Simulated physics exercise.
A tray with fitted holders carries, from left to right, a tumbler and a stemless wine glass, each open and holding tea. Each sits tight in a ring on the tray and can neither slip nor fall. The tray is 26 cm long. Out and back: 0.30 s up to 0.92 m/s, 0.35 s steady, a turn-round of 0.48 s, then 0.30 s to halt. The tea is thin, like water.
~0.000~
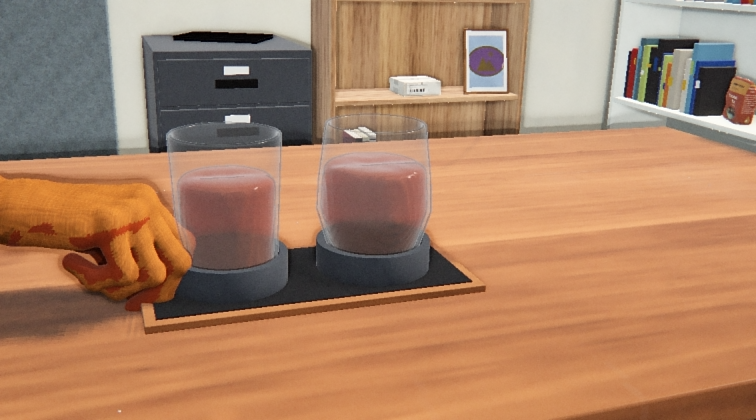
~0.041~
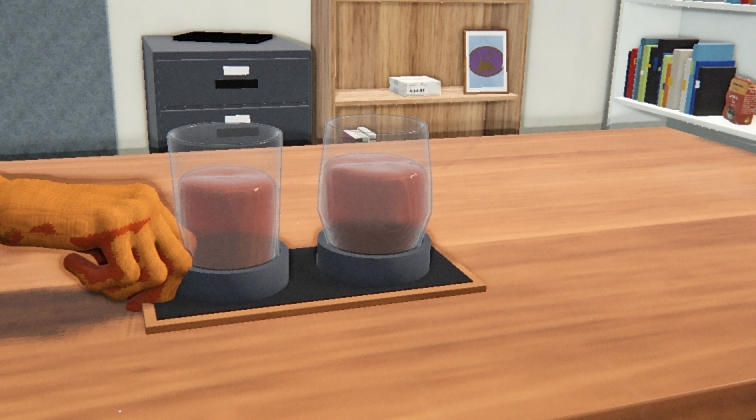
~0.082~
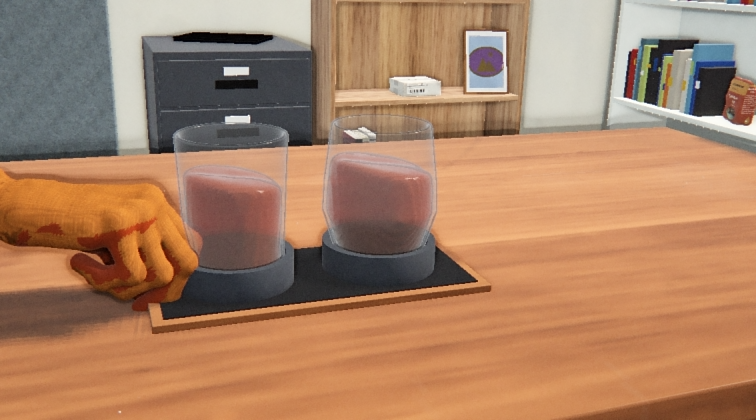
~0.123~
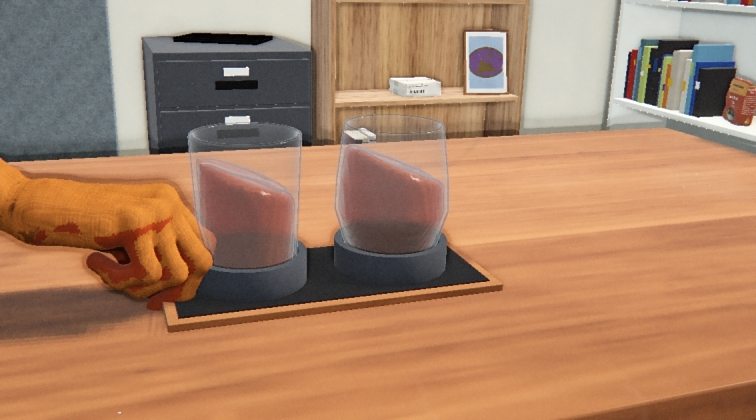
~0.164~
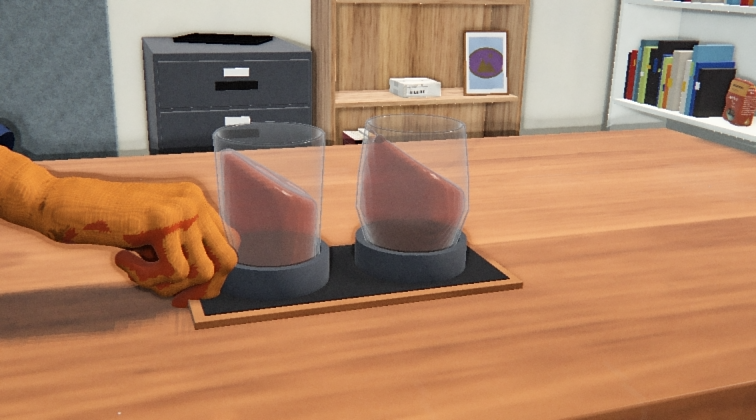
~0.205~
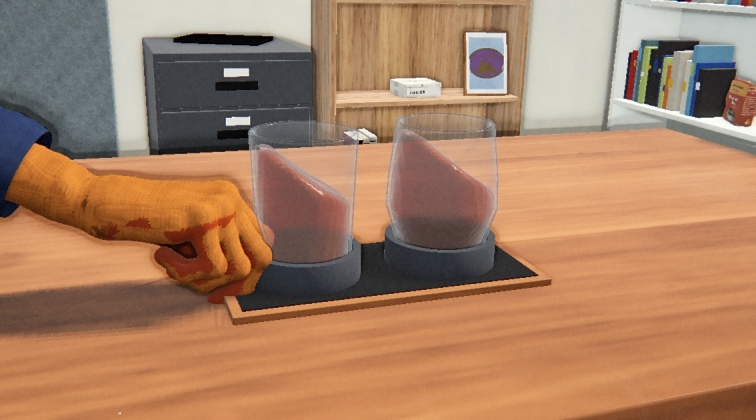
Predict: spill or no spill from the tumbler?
The tumbler keeps it all.
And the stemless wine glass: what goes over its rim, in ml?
About 0 ml.
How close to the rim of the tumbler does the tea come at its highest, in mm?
About 3 mm.
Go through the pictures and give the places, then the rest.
In the first picture, 0.0 cm from the start; tumbler, level (175, 178) left, (273, 173) right, rim (278, 134); stemless wine glass, level (324, 166) left, (419, 161) right, rim (420, 124); the tea in the tumbler stands 32 mm below the rim.
In the second picture, 0.1 cm from the start; tumbler, level (176, 178) left, (273, 174) right.
In the third picture, 0.5 cm from the start; tumbler, level (182, 173) left, (279, 178) right.
In the fourth picture, 1.5 cm from the start; tumbler, level (195, 161) left, (290, 186) right.
In the fifth picture, 3.3 cm from the start; tumbler, level (219, 152) left, (314, 193) right.
In the sixth picture, 5.9 cm from the start; tumbler, level (253, 146) left, (339, 190) right; stemless wine glass, level (400, 131) left, (422, 135) right.
Then, 0.57 s in, the tray moves at 0.92 m/s; losses from the left are 0, 0 ml.
Then, 0.94 s in, the tray moves at 0.30 m/s; losses from the left are 0, 0 ml.
Then, 1.31 s in, the tray moves at 0.32 m/s; losses from the left are 0, 0 ml.
Then, 1.68 s in, the tray moves at 0.00 m/s; losses from the left are 0, 0 ml.
Finally, losses from the left are 0, 0 ml.
